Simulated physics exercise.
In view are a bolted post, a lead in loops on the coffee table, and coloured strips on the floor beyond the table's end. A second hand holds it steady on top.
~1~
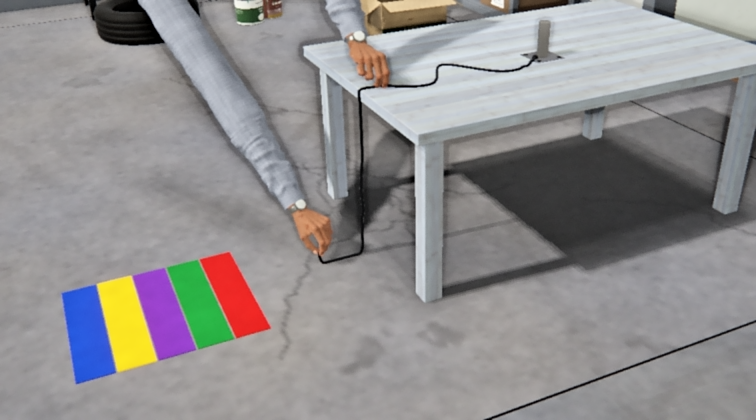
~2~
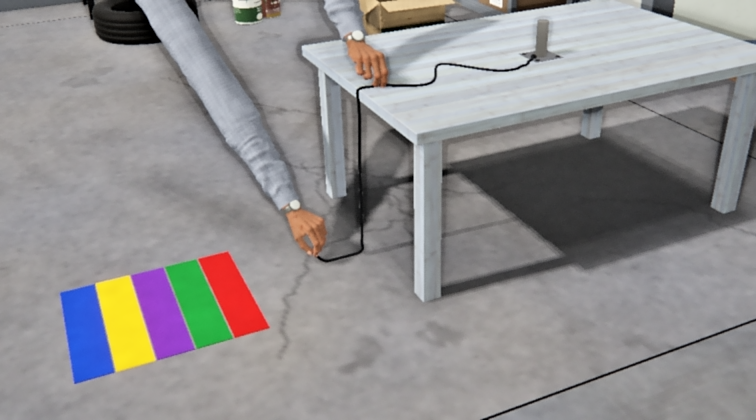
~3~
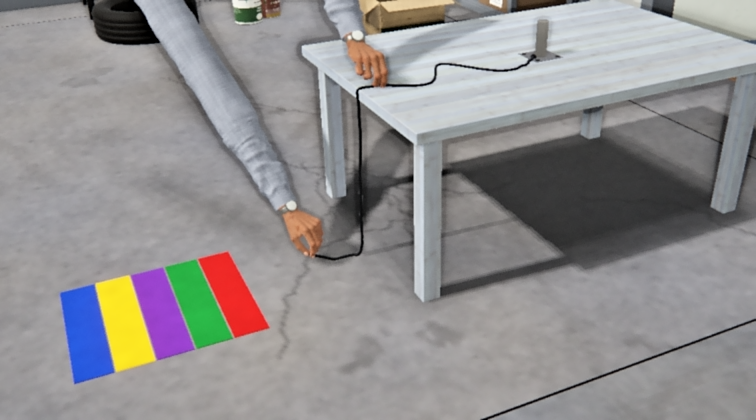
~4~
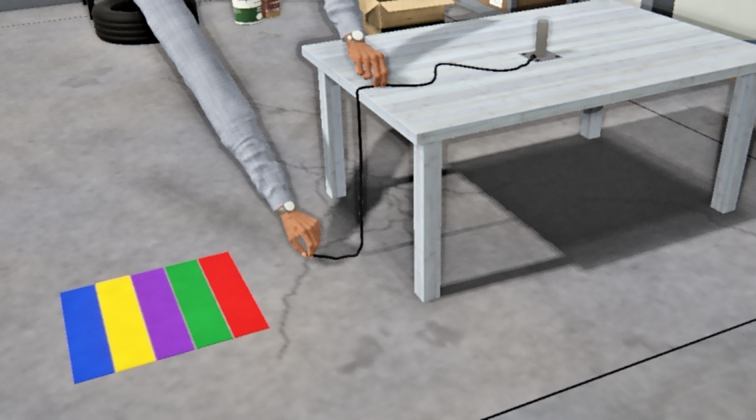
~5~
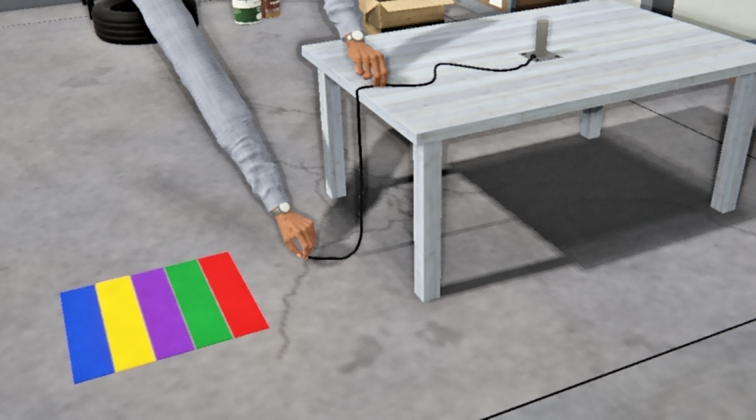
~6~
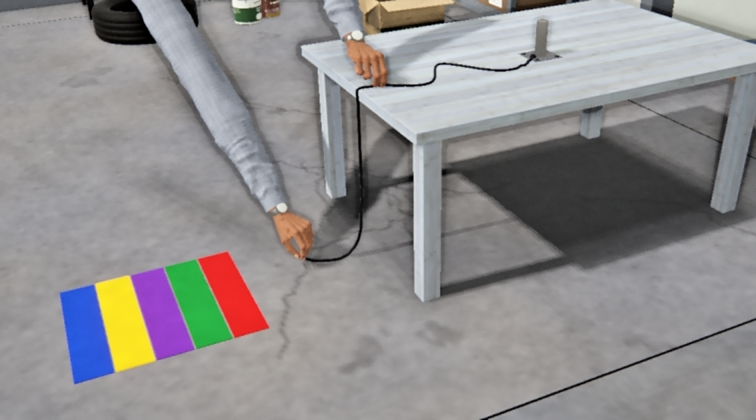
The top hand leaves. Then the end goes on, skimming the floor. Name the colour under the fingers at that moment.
Yellow.
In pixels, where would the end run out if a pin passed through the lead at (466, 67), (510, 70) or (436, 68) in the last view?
It comes to rest around (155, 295), (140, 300) and (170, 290) respectively.
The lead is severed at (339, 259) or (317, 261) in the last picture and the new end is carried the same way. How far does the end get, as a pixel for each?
Roughly at (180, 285) the first time and at (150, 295) the second.
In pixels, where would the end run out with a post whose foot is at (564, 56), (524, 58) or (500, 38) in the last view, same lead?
(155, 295), (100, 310) and (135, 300).
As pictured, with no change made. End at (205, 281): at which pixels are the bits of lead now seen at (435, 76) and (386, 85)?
The two spots arrive at (388, 82) and (355, 124).
Early on, end near (205, 281); over green.
Midway, end near (155, 294); over purple.
At the end of the slack, end near (124, 302); over yellow. It halts on the yellow strip.
